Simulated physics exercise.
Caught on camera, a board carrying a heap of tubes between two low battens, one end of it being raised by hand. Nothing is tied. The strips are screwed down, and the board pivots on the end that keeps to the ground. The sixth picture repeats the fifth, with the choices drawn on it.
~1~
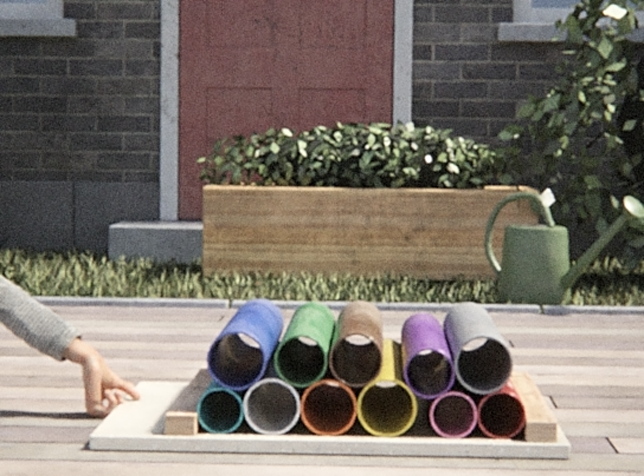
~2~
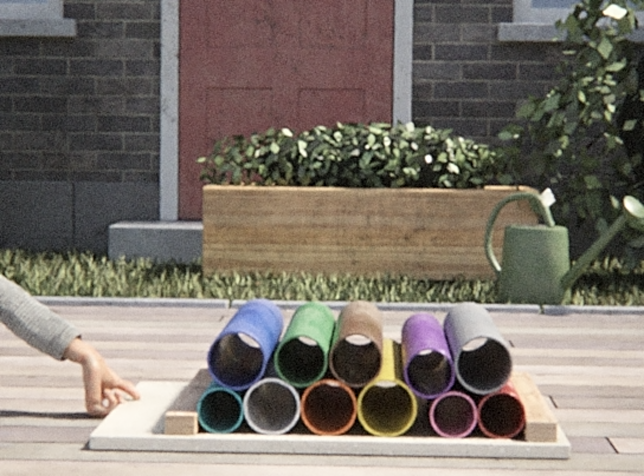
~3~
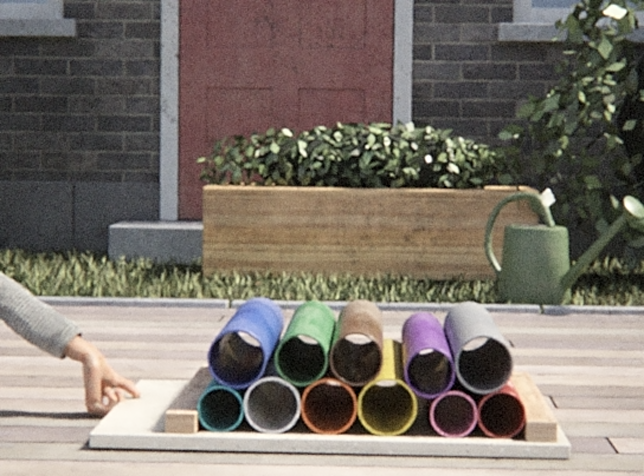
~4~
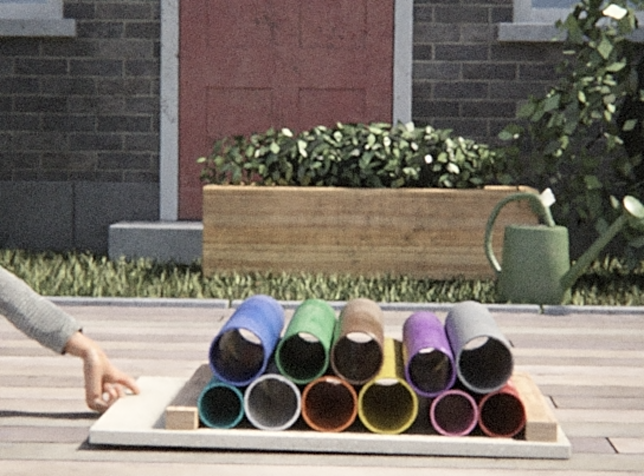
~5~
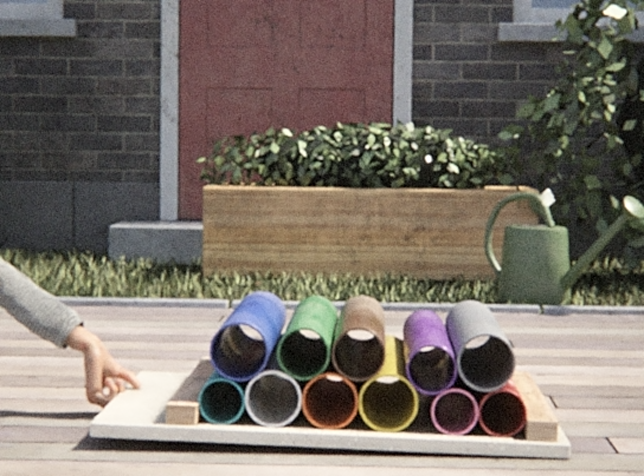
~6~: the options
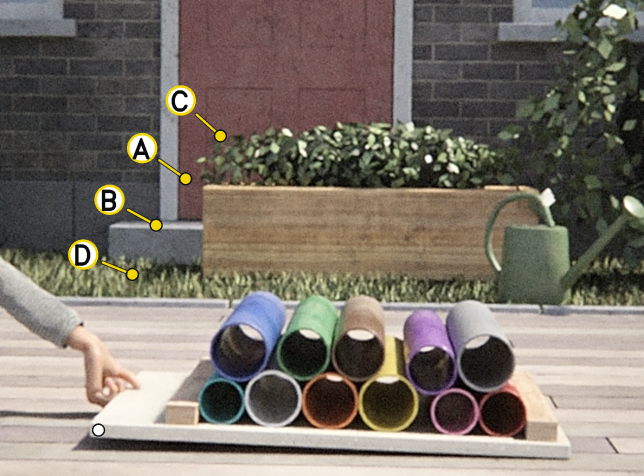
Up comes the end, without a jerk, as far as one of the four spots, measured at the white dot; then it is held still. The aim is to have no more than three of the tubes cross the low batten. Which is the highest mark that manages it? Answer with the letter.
The last mark within the limit is B.
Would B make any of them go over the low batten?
At B: Yes.
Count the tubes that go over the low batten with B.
The count is two.
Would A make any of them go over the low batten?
At A: Yes.
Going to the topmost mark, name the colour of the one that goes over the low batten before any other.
First is the grey one.
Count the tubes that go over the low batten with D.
It comes to two.
On the marked copy, A at (186, 179); B at (156, 225); C at (221, 136); D at (133, 275); the white dot at (99, 430).
Following B. Soon after the start, board at 16°.
Later, board at 28°.
In the end, board at 28°, two over the low batten (purple, grey).
As for the rest, A four over the low batten (brown, purple, grey, green); C five over the low batten; D two over the low batten (purple, grey).
